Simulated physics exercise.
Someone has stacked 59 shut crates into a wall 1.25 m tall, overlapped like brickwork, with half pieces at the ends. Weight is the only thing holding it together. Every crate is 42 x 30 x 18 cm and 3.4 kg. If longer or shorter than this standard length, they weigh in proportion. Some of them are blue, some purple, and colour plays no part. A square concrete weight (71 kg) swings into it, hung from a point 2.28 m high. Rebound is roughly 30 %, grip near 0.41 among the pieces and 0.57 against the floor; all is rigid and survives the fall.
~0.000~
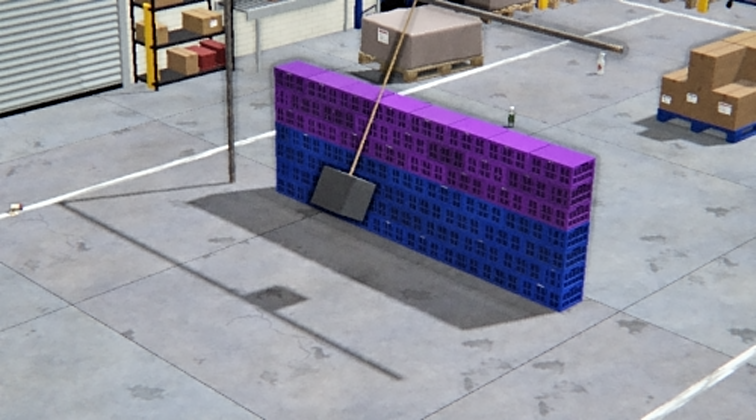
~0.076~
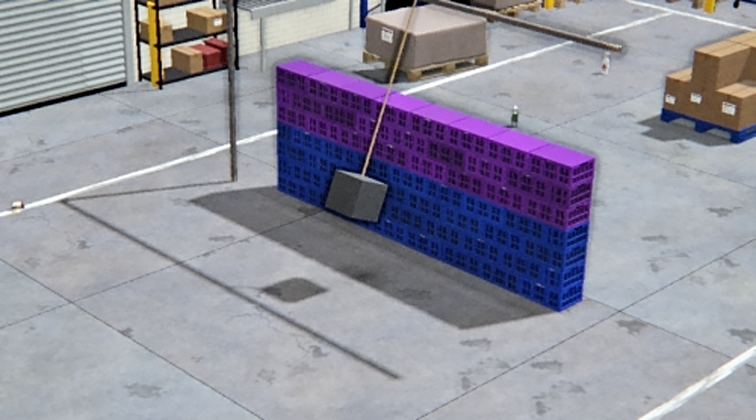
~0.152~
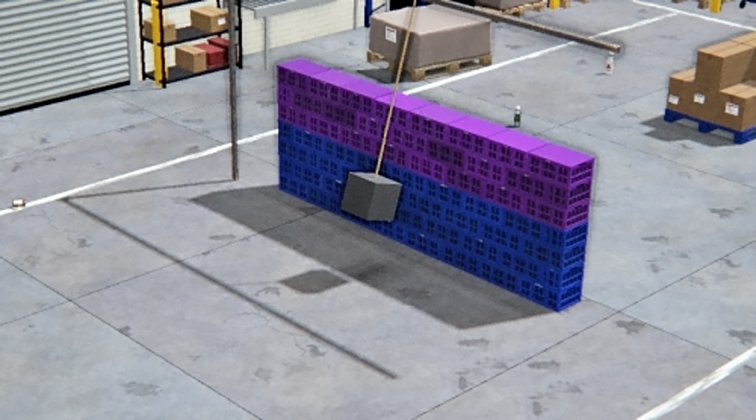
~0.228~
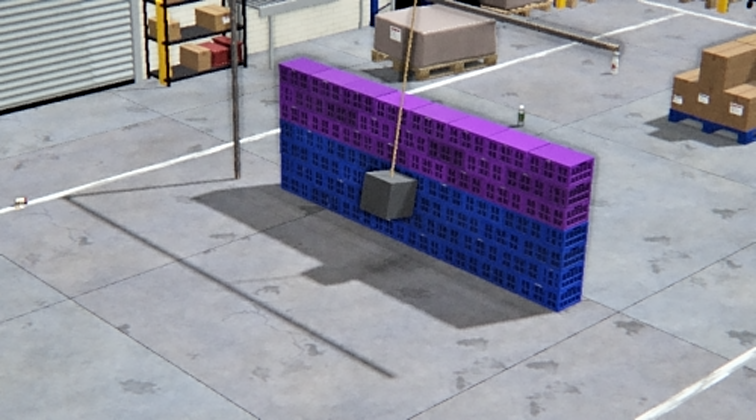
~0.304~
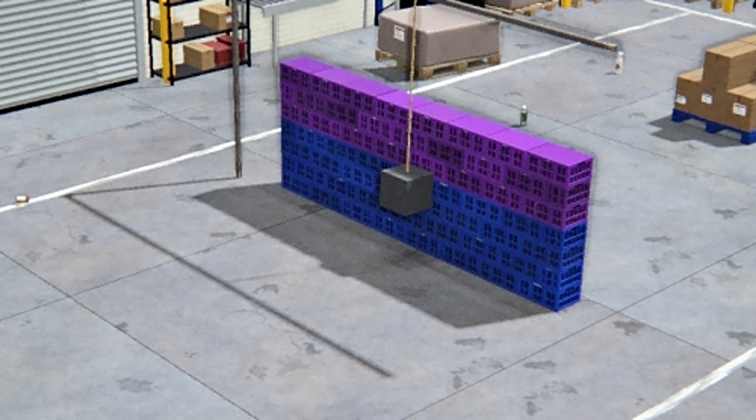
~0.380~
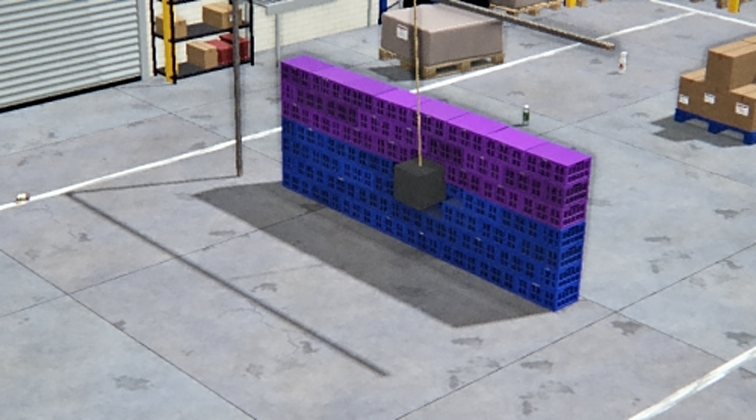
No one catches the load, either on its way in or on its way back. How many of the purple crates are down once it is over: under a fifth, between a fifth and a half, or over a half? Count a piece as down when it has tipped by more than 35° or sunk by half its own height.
Under a fifth.
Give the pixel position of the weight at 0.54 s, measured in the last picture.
Check around pixel (446, 168).
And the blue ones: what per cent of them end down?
Blue: 10%.
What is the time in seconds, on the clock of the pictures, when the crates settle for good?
Close to 2.5 seconds.
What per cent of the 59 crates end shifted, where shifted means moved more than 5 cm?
Shifted fraction is 15 per cent.
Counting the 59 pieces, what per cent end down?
5 per cent.
Around 0.54 s, line 15° past plumb; none of the 25 purple crates down (1 of 59 in all colours); top purple crate unmoved.
Around 1.00 s, line 29° past plumb; 1 of the 25 purple crates down (4 of 59 in all colours); top purple crate unmoved.
Finally (2.9 s), line 4° before plumb; 1 of the 25 purple crates down (4 of 59 in all colours); top purple crate displaced 21 mm; top blue crate unmoved. That is 4 per cent. Seen by the last camera, middles, top purple crate near (518, 149), top blue crate near (493, 203).
